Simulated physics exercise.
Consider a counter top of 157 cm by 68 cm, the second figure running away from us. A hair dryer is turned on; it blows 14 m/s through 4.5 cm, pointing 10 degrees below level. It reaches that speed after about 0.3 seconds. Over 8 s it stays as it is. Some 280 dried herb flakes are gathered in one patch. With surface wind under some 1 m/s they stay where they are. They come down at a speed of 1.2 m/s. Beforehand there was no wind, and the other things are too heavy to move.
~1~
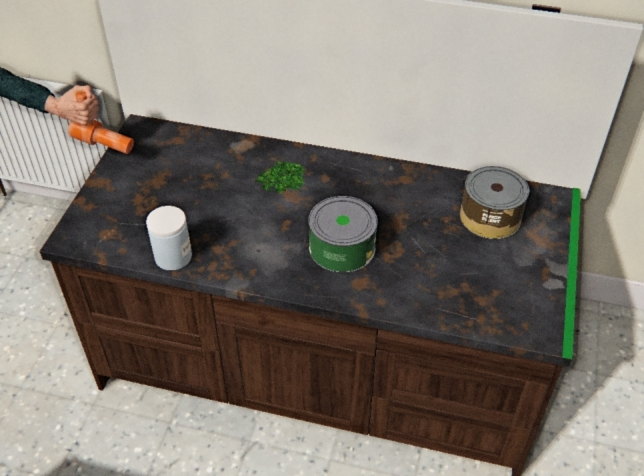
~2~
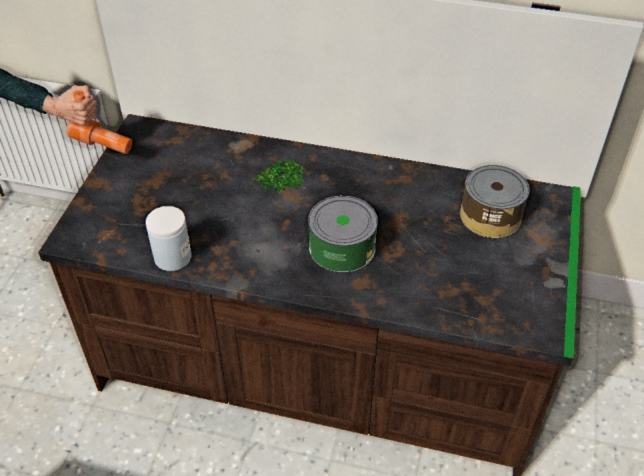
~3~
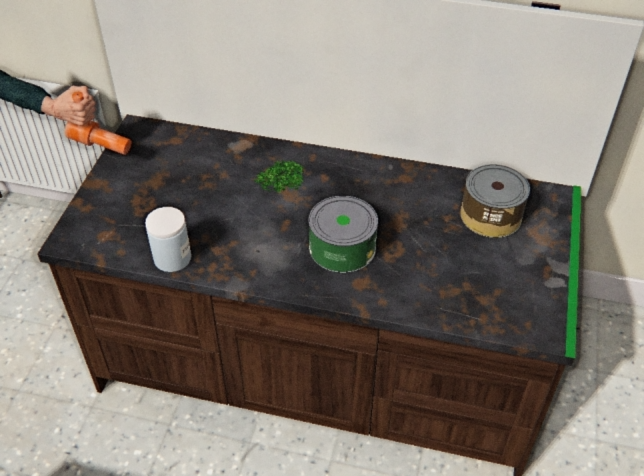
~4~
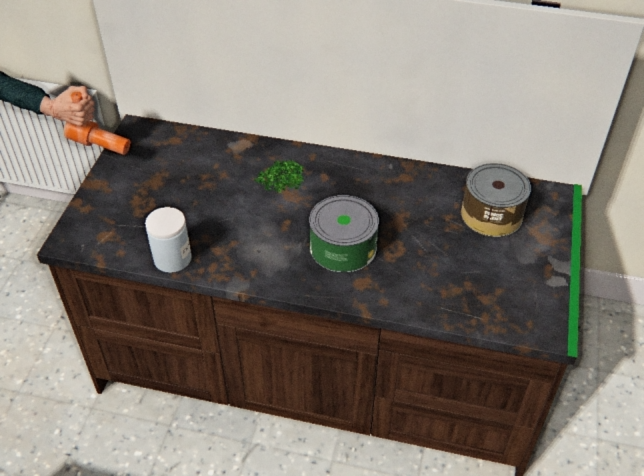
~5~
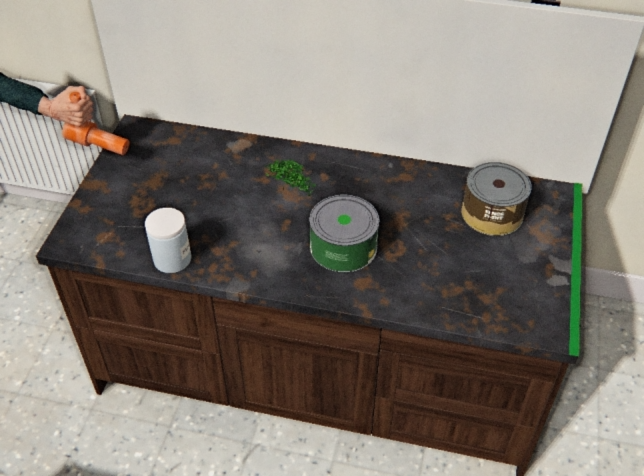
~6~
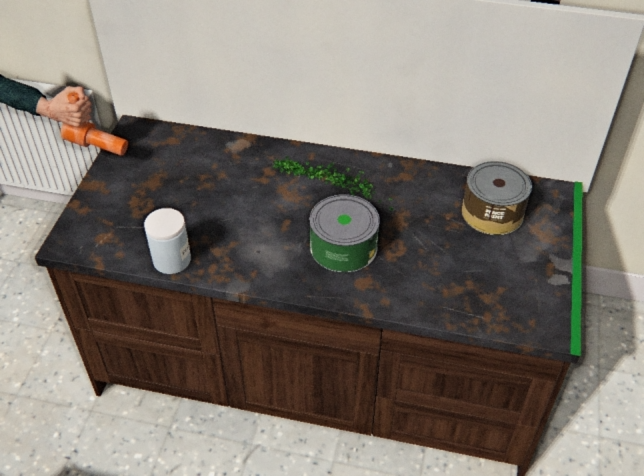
A hand holds an orange hair dryer while green flakes gradually spread right across the dark counter.
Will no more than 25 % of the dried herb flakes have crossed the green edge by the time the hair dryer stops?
No. More than a quarter goes over that edge.
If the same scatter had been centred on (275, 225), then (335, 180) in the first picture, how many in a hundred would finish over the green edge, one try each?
15 %, 100 %.
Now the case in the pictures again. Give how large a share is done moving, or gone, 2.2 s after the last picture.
It comes to some 100 per cent.
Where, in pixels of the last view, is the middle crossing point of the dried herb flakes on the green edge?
Median crossing point, approx. (582, 190).
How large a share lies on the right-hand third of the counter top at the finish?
Near 0 %.
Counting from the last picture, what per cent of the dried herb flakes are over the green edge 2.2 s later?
I'd put it close to 100 per cent.
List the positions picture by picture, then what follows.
In the first picture, the middle of the dried herb flakes is near (285, 178), none has stirred yet and the mouth of the hair dryer is at (130, 147).
In the second picture, the middle of the dried herb flakes is near (284, 177), none has stirred yet and the green edge is centred on (578, 265).
In the third picture, the middle of the dried herb flakes is near (283, 177), none has stirred yet, the top of a large tin is at (343, 220) and the top of a jar is at (165, 221).
In the fourth picture, the middle of the dried herb flakes is near (283, 177) and none has stirred yet.
In the fifth picture, the middle of the dried herb flakes is near (290, 175), the farthest in sight from the hair dryer is at (314, 186) and about 40 % have left their places.
In the sixth picture, the middle of the dried herb flakes is near (315, 174), the farthest in sight from the hair dryer is at (392, 209) and about 75 % have left their places.
Then, 1.2 s after the last picture, 94 % are over the green edge; 67 % have settled or left.
Then, 2.2 s after the last picture, 100 % are over the green edge; 100 % have settled or left.
Then, 4.1 s after the last picture, 100 % are over the green edge; 100 % have settled or left.
Then, 7.7 s after the last picture, at the end, 100 % are over the green edge.
